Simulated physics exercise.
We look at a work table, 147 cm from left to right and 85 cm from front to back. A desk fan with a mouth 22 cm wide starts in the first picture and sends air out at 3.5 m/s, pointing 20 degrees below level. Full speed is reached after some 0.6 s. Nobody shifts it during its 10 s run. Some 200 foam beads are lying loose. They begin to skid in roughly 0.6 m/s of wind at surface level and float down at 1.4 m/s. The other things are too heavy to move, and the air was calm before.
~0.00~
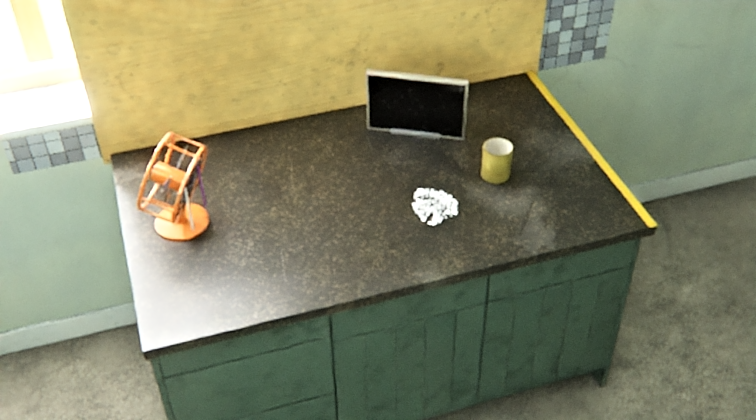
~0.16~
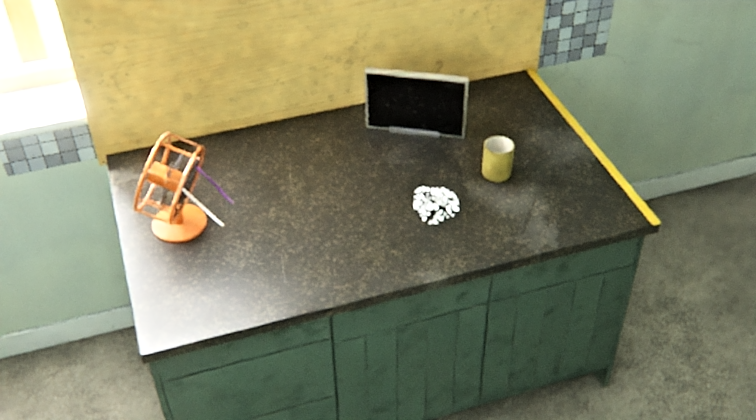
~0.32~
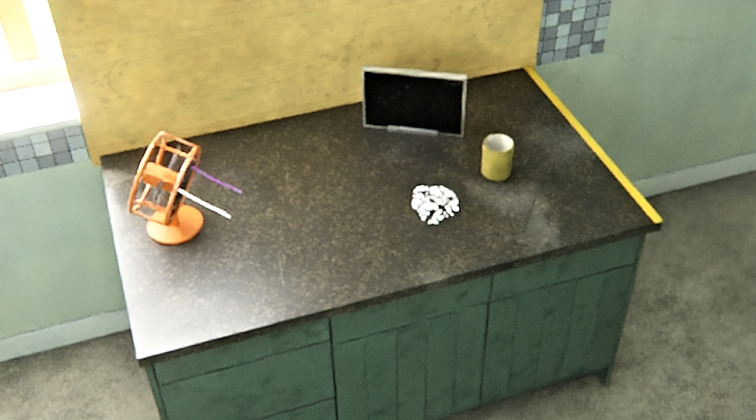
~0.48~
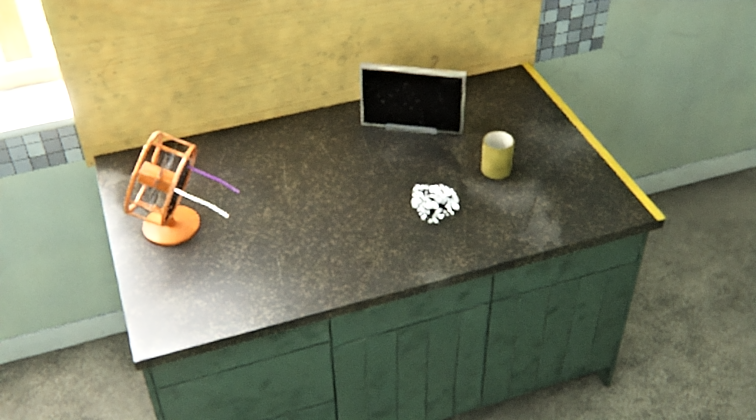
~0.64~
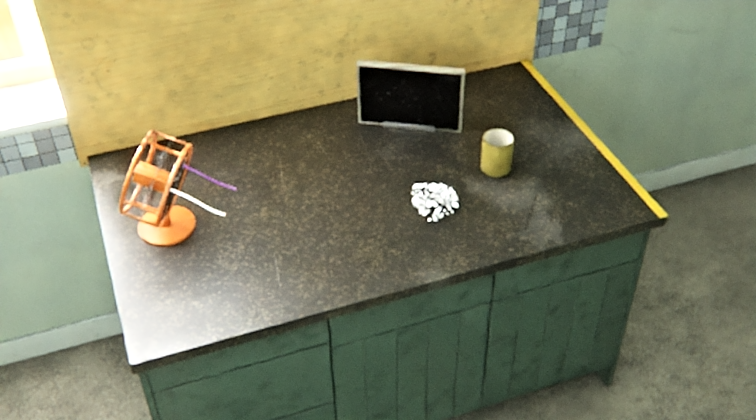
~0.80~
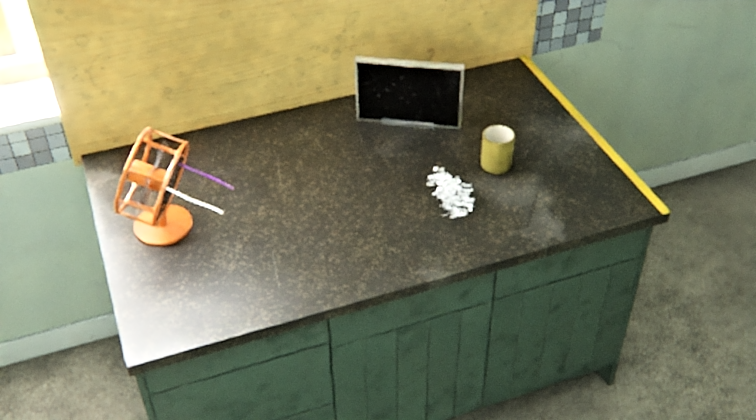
In the video, an orange desk fan on a dark work table starts up, its purple and white ribbons streaming out to the right. A pile of white foam beads near a mug and laptop stays put, then shifts slightly right.
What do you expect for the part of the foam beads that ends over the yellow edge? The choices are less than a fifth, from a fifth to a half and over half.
The share over the yellow edge is more than half.
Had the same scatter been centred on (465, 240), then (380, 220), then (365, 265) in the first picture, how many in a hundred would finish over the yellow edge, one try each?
In turn about 20 %, 80 %, 0 %.
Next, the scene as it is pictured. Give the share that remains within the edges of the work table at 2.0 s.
Some 15 per cent.
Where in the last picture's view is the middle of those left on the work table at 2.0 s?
At about (589, 146).
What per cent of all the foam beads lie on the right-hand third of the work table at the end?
Near 4 %.
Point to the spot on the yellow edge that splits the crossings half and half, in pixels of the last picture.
At about (622, 159).
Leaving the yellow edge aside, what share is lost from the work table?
About 0 %.
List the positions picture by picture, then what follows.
In the first picture, the middle of the foam beads is near (436, 205), none has stirred yet and the mouth of the desk fan is at (173, 178).
In the second picture, the middle of the foam beads is near (437, 204), none has stirred yet and the yellow edge is centred on (590, 138).
In the third picture, the middle of the foam beads is near (436, 204), none has stirred yet, the top of a mug is at (499, 143) and the top of a laptop is at (414, 71).
In the fourth picture, the middle of the foam beads is near (436, 202) and none has stirred yet.
In the fifth picture, the middle of the foam beads is near (435, 201) and none has stirred yet.
In the sixth picture, the middle of the foam beads is near (453, 194), the farthest in sight from the desk fan is at (471, 190) and about 95 % have left their places.
After 2.0 s the count stands so, 84 % are over the yellow edge; the middle of those still in play is near (600, 143).
After 3.2 s the count stands so, 94 % are over the yellow edge.
After 5.5 s the count stands so, 96 % are over the yellow edge.
After 10.0 s, at the end, 96 % are over the yellow edge.
